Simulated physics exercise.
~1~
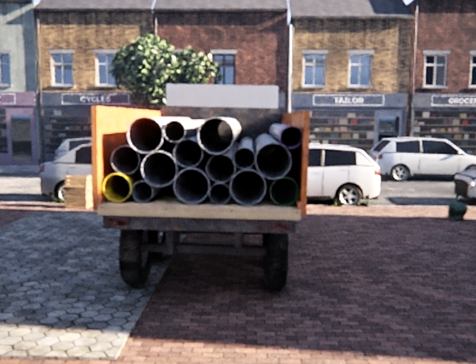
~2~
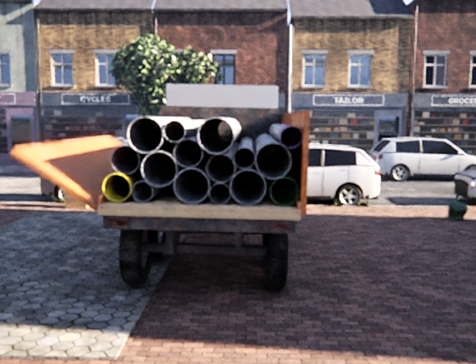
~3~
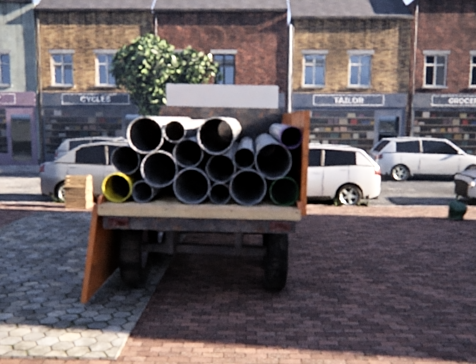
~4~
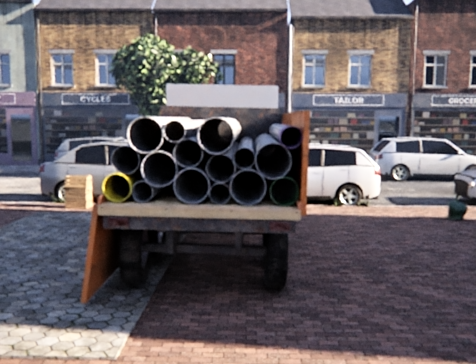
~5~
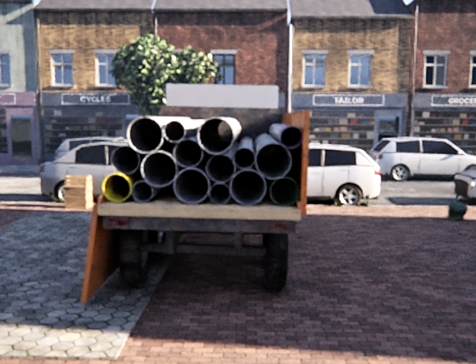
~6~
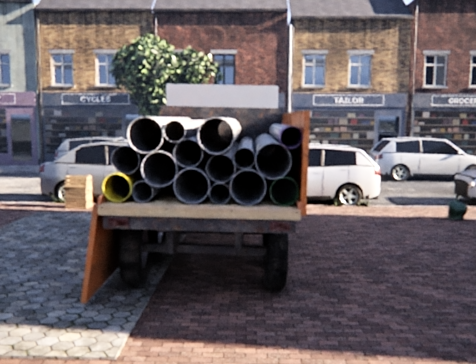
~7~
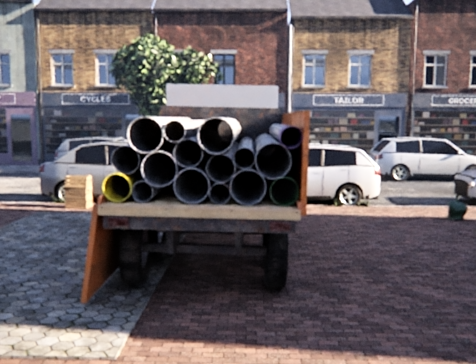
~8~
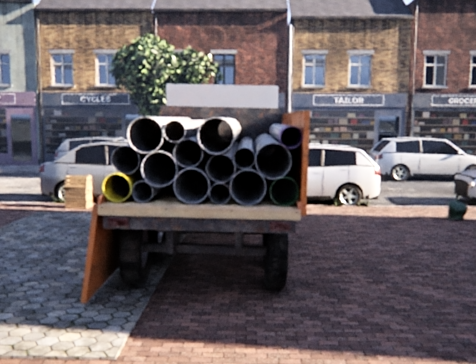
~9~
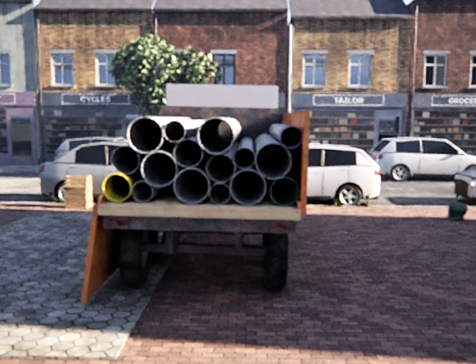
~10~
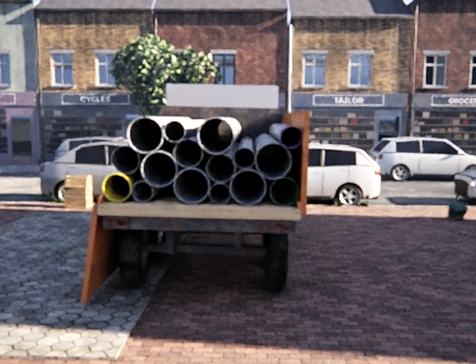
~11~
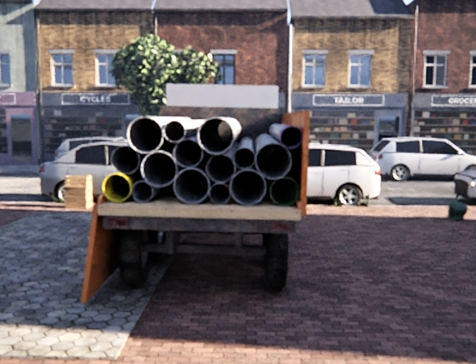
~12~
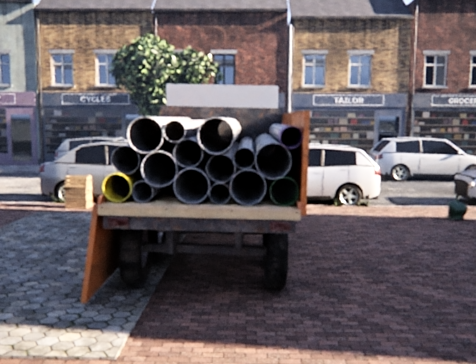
An orange drop side on the left edge of a parked flatbed lorry stands upright at first, holding in a stack of grey plastic pipes seen end-on, with a yellow-rimmed one at the lower left. Then the board swings outward to the left, tipping past level. It drops on down until it hangs below the deck beside the wheel. The right side stays up, and the pipes keep their places although the left is now open. Nothing falls, and the lorry stands still before the shops and parked cars, its load intact.
